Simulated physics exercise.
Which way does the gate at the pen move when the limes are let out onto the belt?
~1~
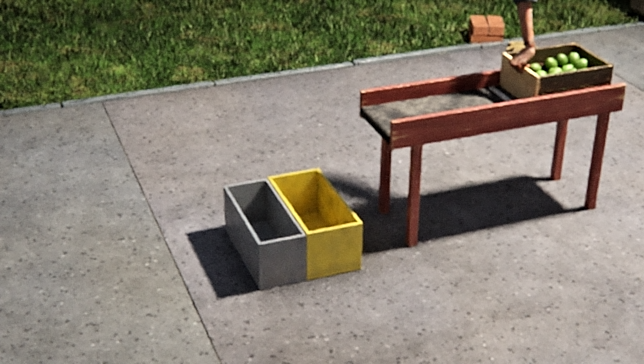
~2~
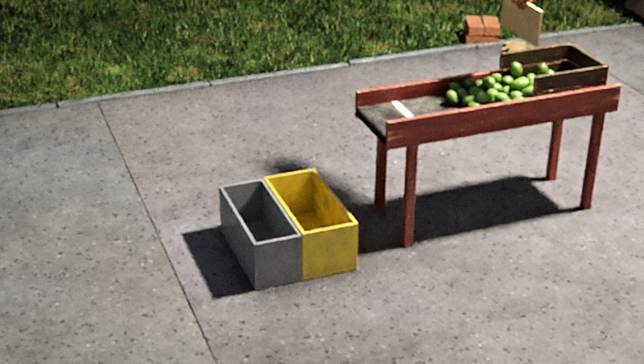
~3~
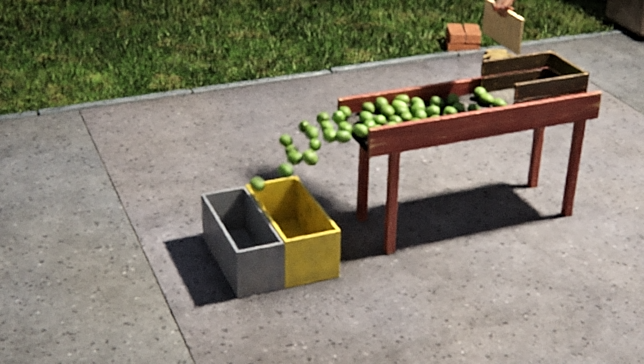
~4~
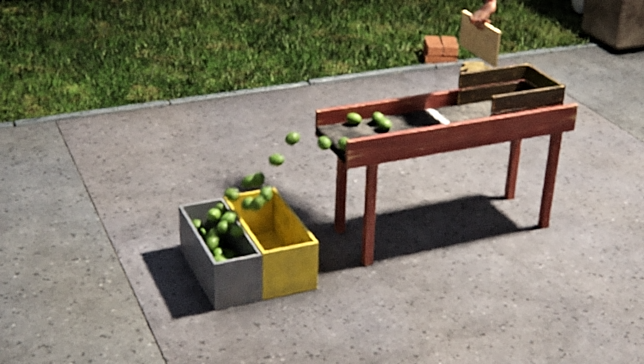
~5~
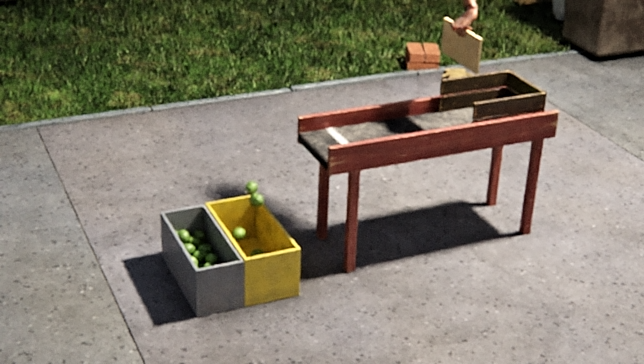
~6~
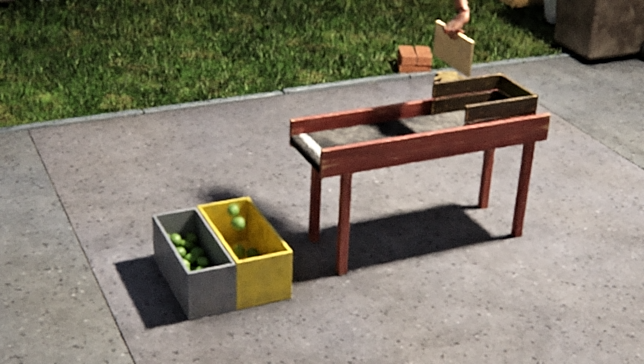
The gate moves up, lifted by a hand, and the limes spill out onto the belt.
